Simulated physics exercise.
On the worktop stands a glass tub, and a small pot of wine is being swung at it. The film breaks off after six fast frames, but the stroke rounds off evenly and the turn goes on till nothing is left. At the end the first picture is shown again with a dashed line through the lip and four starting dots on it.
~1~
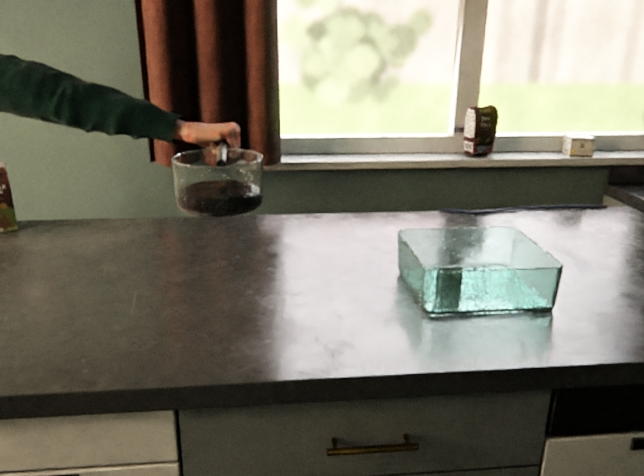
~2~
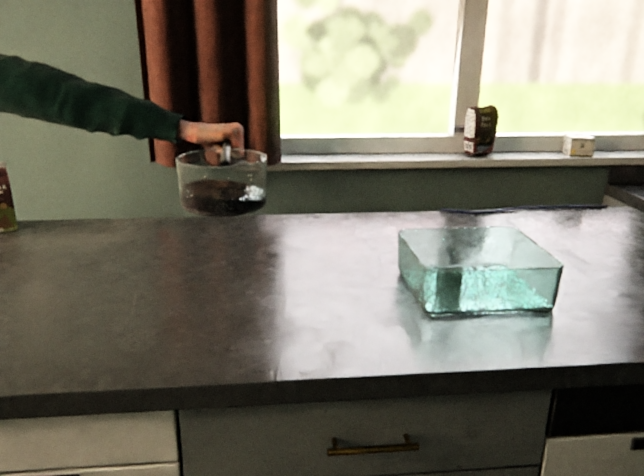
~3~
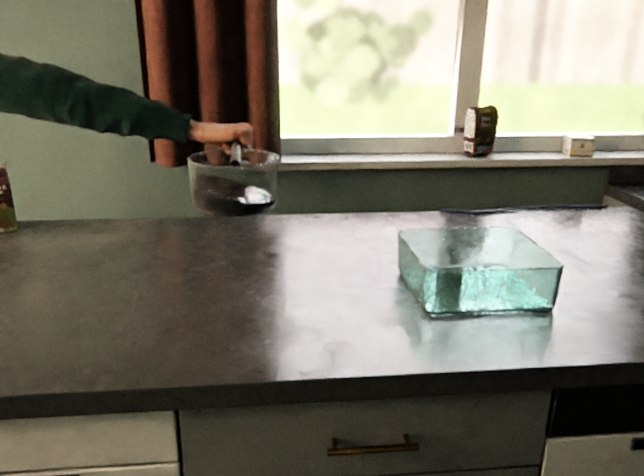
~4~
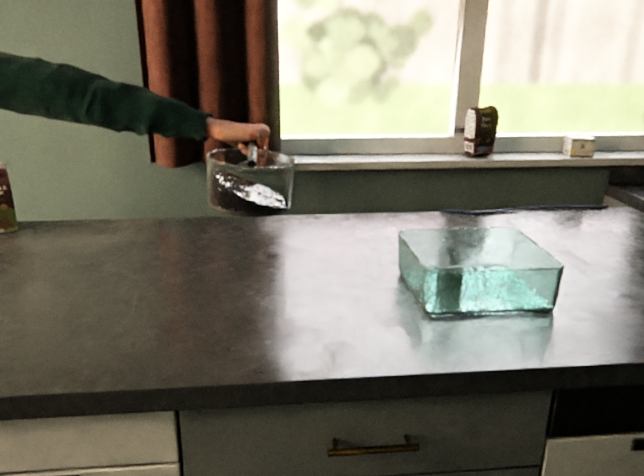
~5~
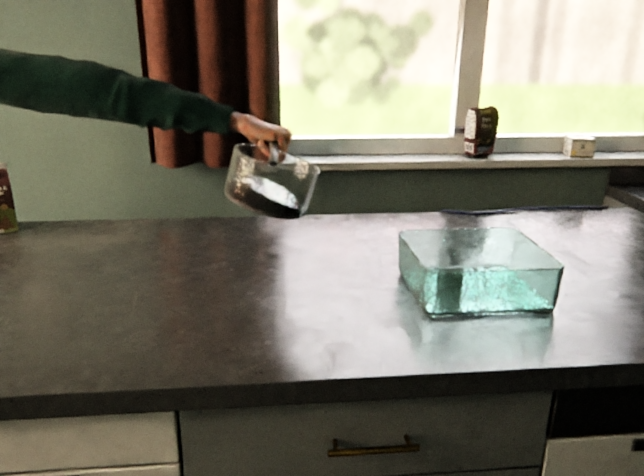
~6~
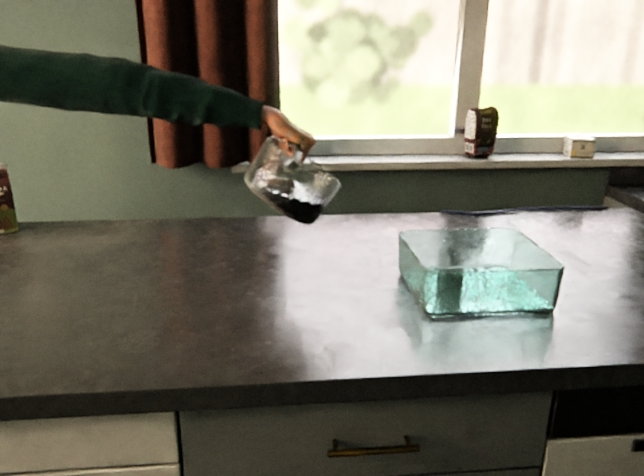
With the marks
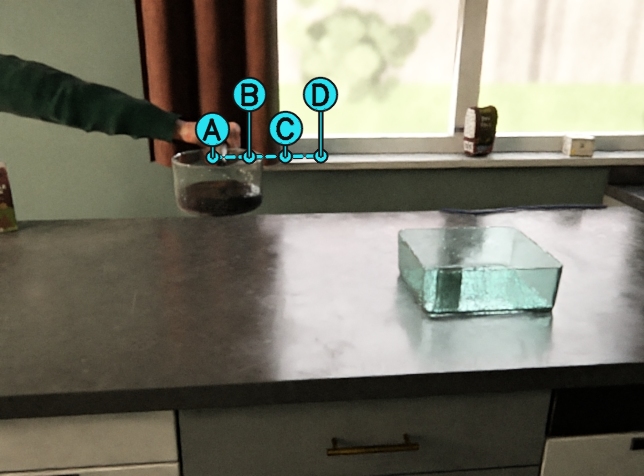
In this clip, a hand in a dark green sleeve holds a small clear pot of dark liquid above a worktop, moves it right toward a glass tub, and tilts it increasingly to the right, the liquid staying inside.
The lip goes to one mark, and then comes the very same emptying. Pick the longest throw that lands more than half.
Go for C.
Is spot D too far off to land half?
No, that is safe.
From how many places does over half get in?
Two.
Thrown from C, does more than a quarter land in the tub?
Yes, it does.
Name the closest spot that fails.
That would be B.
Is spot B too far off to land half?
Yes.
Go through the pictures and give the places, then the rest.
Upright, lip at (261, 156); tub from (421, 313) to (553, 308); nothing has left yet.
Upright, lip at (265, 156); nothing has left yet.
Upright, lip at (276, 156); nothing has left yet.
Tipped about 5°, lip at (295, 160); nothing has left yet.
Tipped about 17°, lip at (318, 170); nothing has left yet.
Tipped about 34°, lip at (340, 184); nothing has left yet.
On the marked copy, A at (212, 157); B at (249, 156); C at (285, 156); D at (320, 156).
With A, about 1 % lands in the tub, 98 % falls short.
With B, about 32 % lands in the tub, 63 % falls short and 5 % goes beside or beyond.
With C, about 66 % lands in the tub, 20 % falls short and 15 % goes beside or beyond.
With D, about 84 % lands in the tub, 8 % falls short and 9 % goes beside or beyond.
